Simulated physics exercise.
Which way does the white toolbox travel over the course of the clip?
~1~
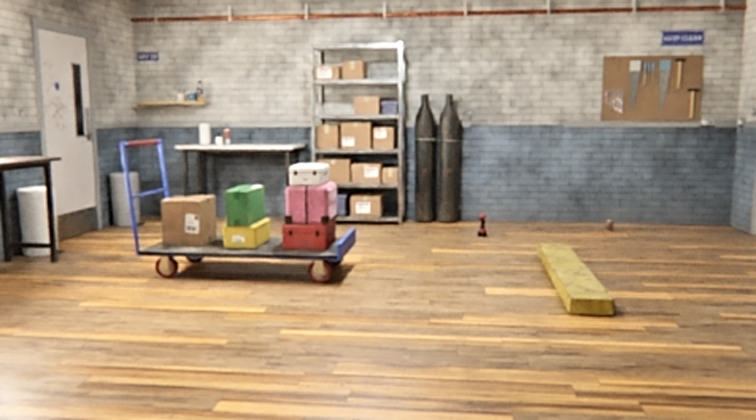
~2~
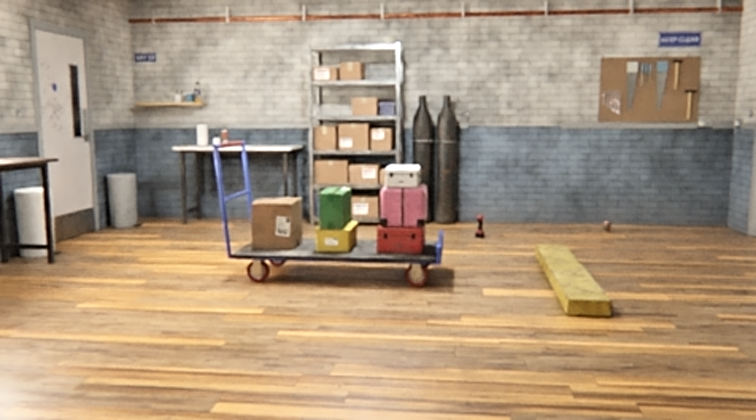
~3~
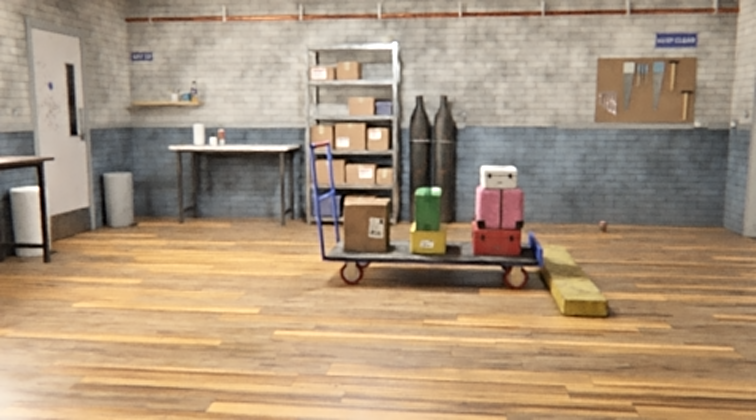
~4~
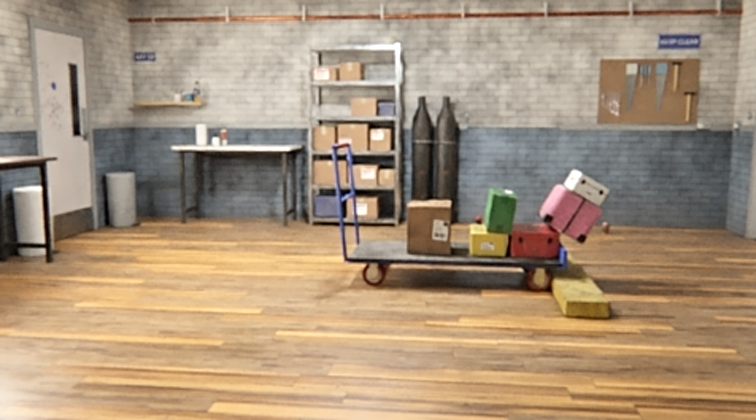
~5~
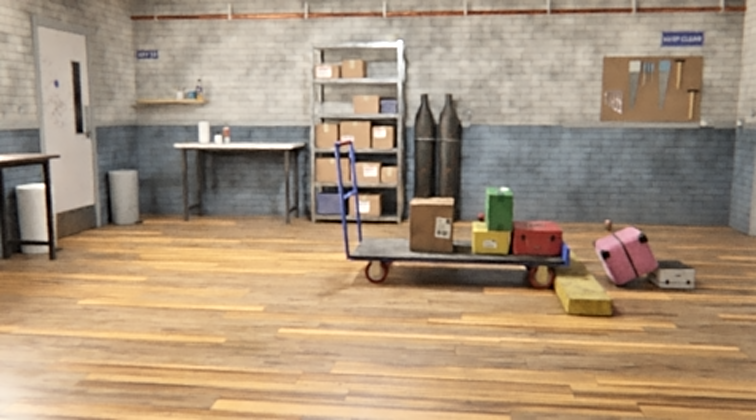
It moves to the right, first riding on the cart and then tumbling off the front end onto the floor.
